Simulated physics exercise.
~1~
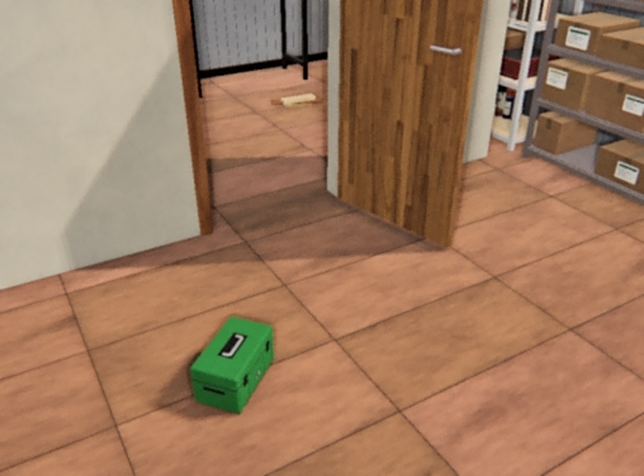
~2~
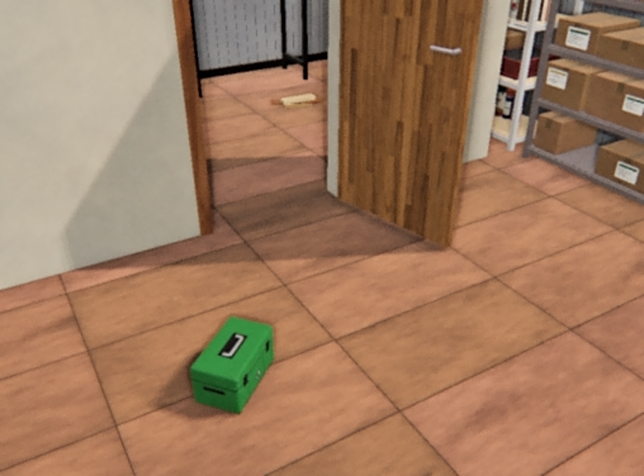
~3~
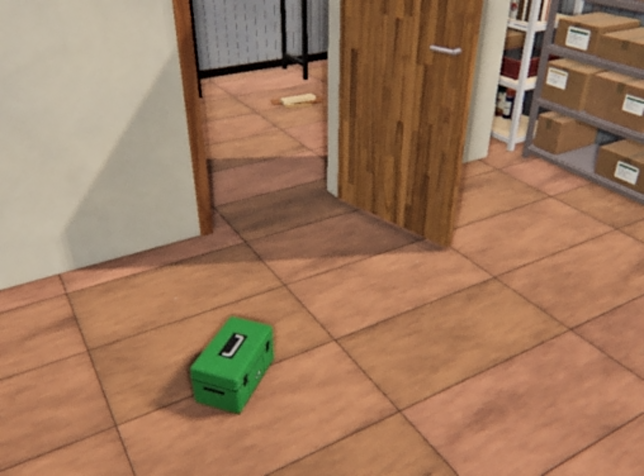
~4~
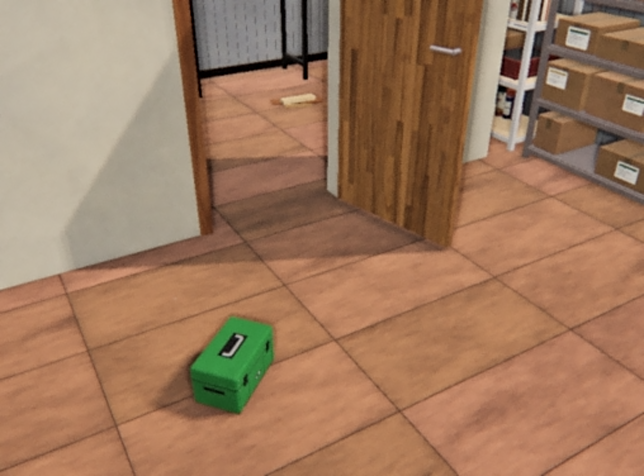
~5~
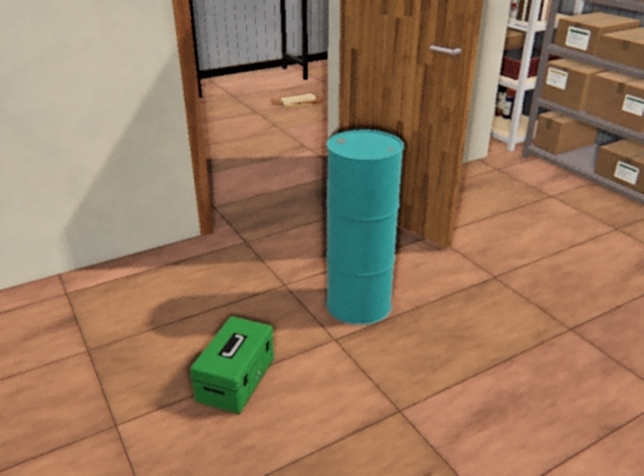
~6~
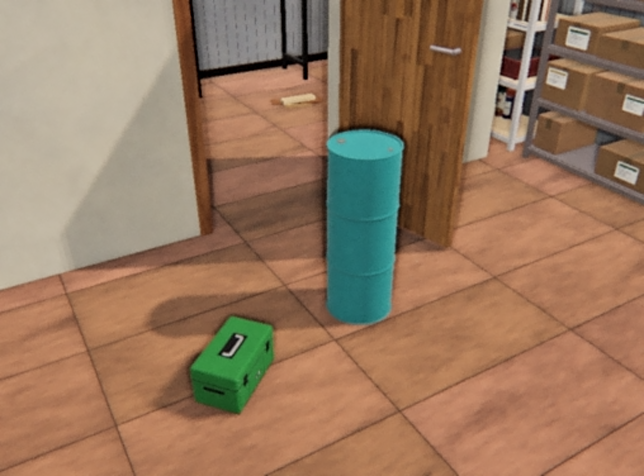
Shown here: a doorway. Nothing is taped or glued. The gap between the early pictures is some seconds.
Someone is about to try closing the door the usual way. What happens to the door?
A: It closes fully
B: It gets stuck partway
It closes fully (A).
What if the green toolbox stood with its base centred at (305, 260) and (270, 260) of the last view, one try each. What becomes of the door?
The door is obstructed the first time and is obstructed the second time.
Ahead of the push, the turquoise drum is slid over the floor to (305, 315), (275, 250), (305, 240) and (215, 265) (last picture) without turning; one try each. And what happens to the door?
Well, the first time the door completes its swing, the second time it halts partway, the third time it halts partway, and the fourth time it completes its swing.
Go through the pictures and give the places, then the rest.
Door wide open and still; green toolbox (235, 363), in the first picture.
Door wide open and still; green toolbox (235, 363), in the second picture.
Door wide open and still; green toolbox (235, 363), in the third picture.
Door wide open and still; green toolbox (235, 363), in the fourth picture.
Door wide open and still; green toolbox (235, 363), in the fifth picture.
Door wide open and still; turquoise drum (362, 230); green toolbox (235, 363), in the sixth picture.
Then, 0.70 s later than the last frame, door 82° open.
Then, 1.30 s later than the last frame, door 49° open.
Then, 1.90 s later than the last frame, door 15° open.
When it is over, door 0° open; both as before. End places, in pixels of the last picture, turquoise drum near (362, 230).
